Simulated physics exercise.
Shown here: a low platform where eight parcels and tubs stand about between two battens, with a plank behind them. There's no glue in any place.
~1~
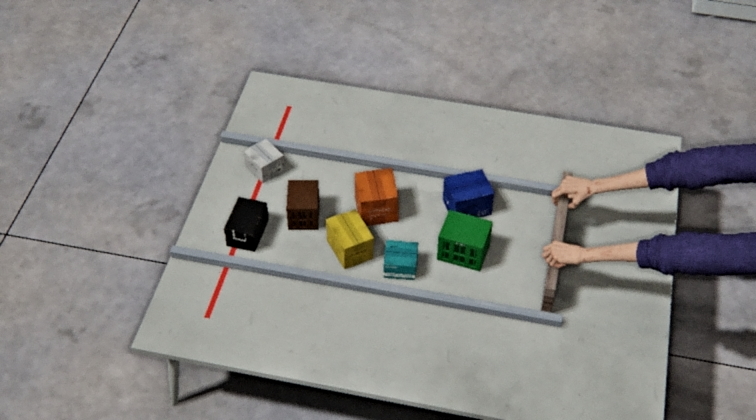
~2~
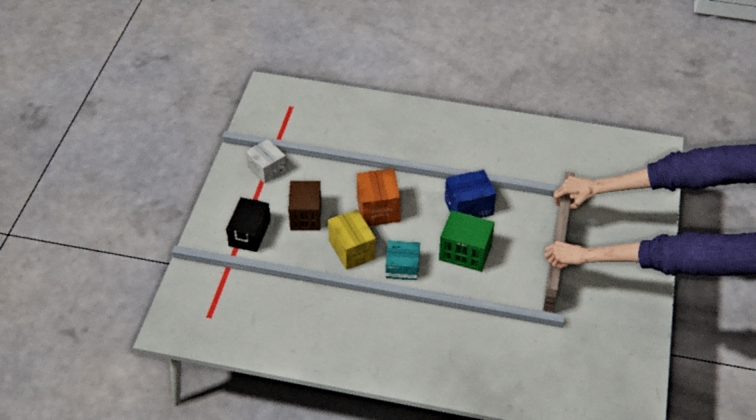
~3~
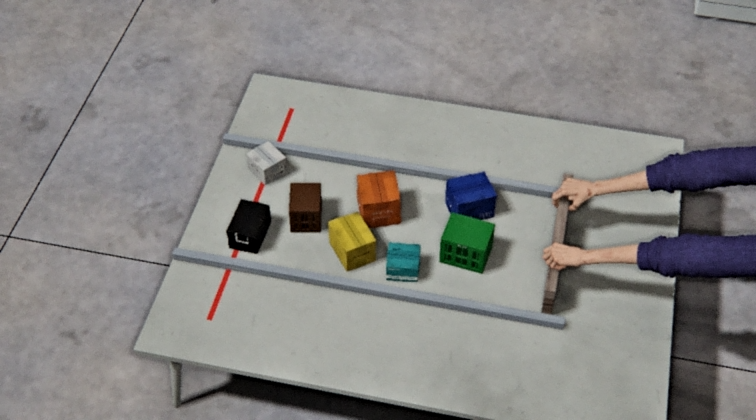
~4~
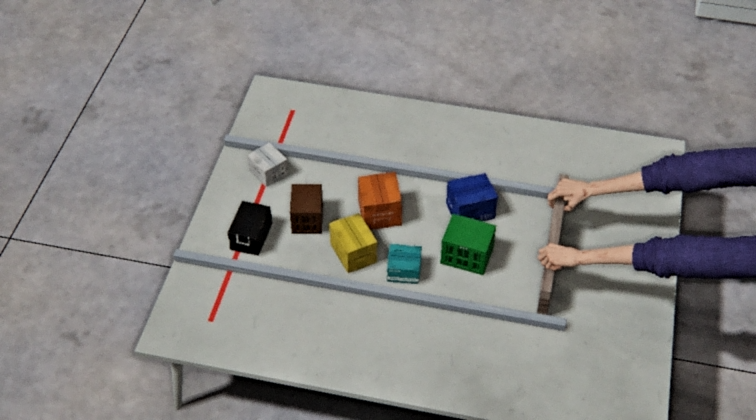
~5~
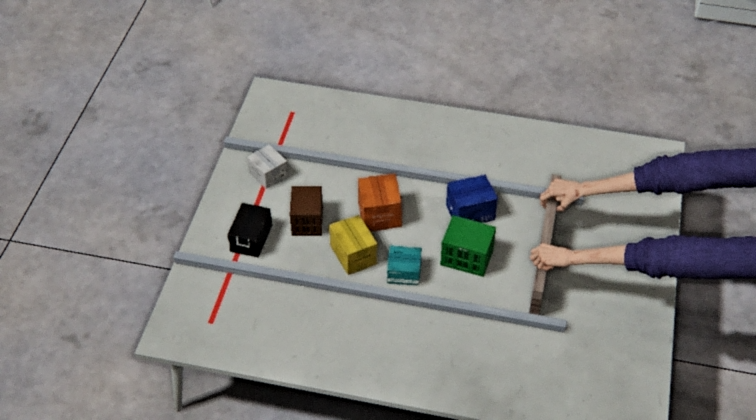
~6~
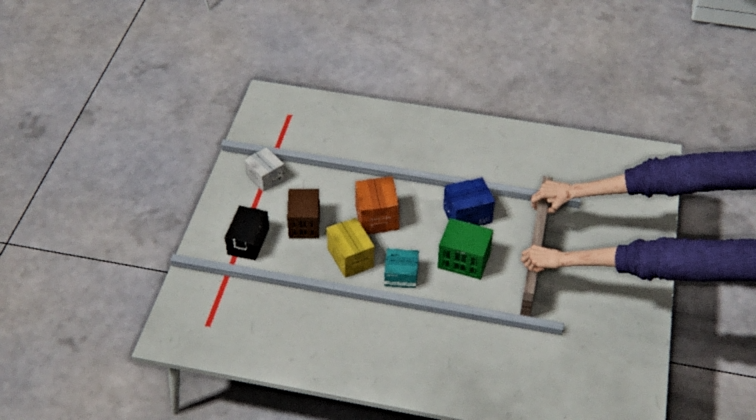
A plank held by two hands stayed still at first, then slid slightly left between two rails on a low table, while the eight coloured boxes and crates ahead of it stayed put.
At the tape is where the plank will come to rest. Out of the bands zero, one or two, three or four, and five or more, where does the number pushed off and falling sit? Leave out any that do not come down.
Count: Three or four.
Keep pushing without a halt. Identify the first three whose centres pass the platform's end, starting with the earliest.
First the black parcel, then the brown crate, then the white parcel.
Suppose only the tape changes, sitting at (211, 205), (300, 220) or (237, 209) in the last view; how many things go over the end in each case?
Per try: 8; 0; 5.
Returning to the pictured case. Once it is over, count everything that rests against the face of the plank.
Tally at the end: 3.
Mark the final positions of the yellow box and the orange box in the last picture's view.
One ends up near (182, 229) and the other near (209, 178).
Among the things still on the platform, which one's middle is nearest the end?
The yellow box, that one.
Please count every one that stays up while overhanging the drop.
It's 2.
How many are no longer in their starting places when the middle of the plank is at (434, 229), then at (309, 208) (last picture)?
By the first moment it's 4, by the second it's 8.
Soon after, none off yet; white parcel at rest near (265, 170); black parcel at rest near (247, 233); brown crate at rest near (304, 214).
After that, none off yet; white parcel at rest near (265, 170); black parcel at rest near (247, 233); brown crate displaced a little near (295, 215).
And then, none off yet; white parcel displaced a little near (256, 164); black parcel displaced about its own width near (196, 231); brown crate displaced well along near (231, 206).
In the end, the number that fall off is three or four; gone, brown crate, black parcel and white parcel.
